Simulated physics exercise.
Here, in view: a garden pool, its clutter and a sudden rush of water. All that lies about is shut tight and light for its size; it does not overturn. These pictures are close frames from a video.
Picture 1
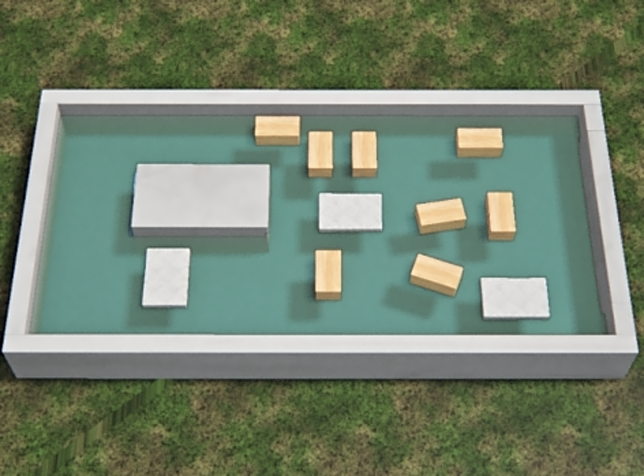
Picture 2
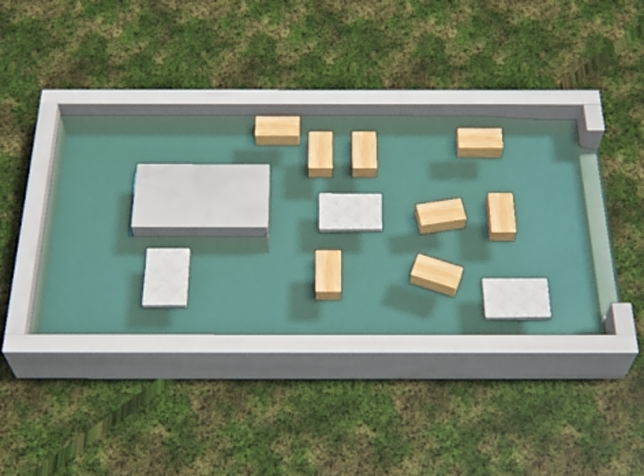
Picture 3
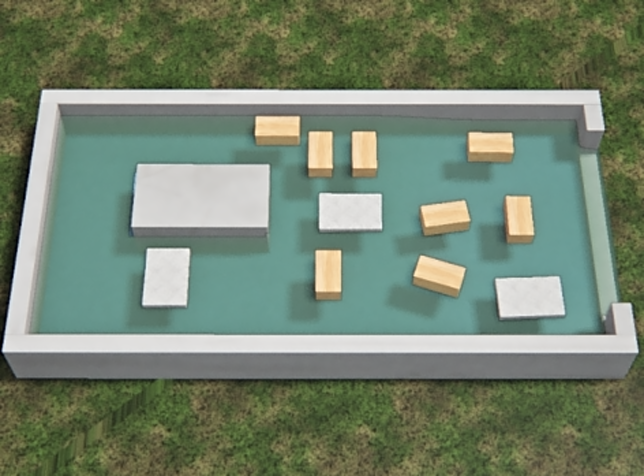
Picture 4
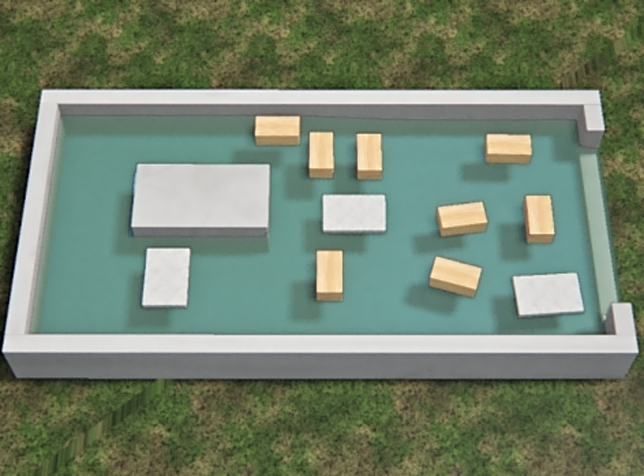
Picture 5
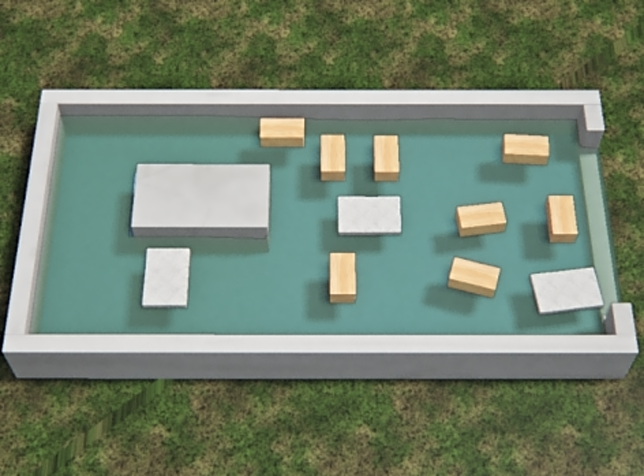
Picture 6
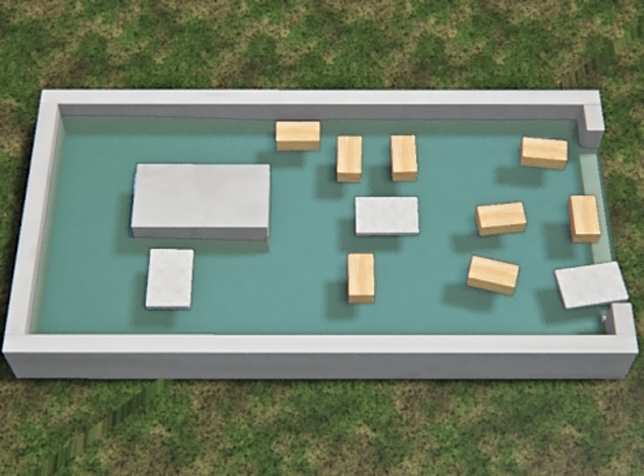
We see a walled garden pool with wooden blocks and pale slabs floating around a large grey block; a section of the right wall disappears, and the floating pieces drift right, the nearest ones first, one slab reaching the gap.
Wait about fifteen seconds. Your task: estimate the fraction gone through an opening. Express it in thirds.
The portion will probably reach two thirds or more.
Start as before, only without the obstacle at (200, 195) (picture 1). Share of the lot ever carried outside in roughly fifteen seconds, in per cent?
About 90 per cent.
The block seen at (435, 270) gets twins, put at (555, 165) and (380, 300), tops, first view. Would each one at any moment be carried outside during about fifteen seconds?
First: Exits; second: Exits.
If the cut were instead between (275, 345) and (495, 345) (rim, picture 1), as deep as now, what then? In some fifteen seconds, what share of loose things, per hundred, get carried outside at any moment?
80 %.
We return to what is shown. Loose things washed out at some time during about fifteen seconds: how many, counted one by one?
The figure is 9.
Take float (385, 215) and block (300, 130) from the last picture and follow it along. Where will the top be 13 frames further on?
I'd expect them close to (555, 217) and (421, 146).
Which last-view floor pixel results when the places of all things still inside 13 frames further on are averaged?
Their centre sits close to (472, 227) on the floor of the last picture.
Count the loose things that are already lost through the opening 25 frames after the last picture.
My count is 9.
A moment on, 3 of 11 are out; 8 afloat.
Next, 5 of 11 are out; 6 afloat.
Later, 9 of 11 are out; 2 afloat.
In the end, 9 of 11 are out; 2 afloat.
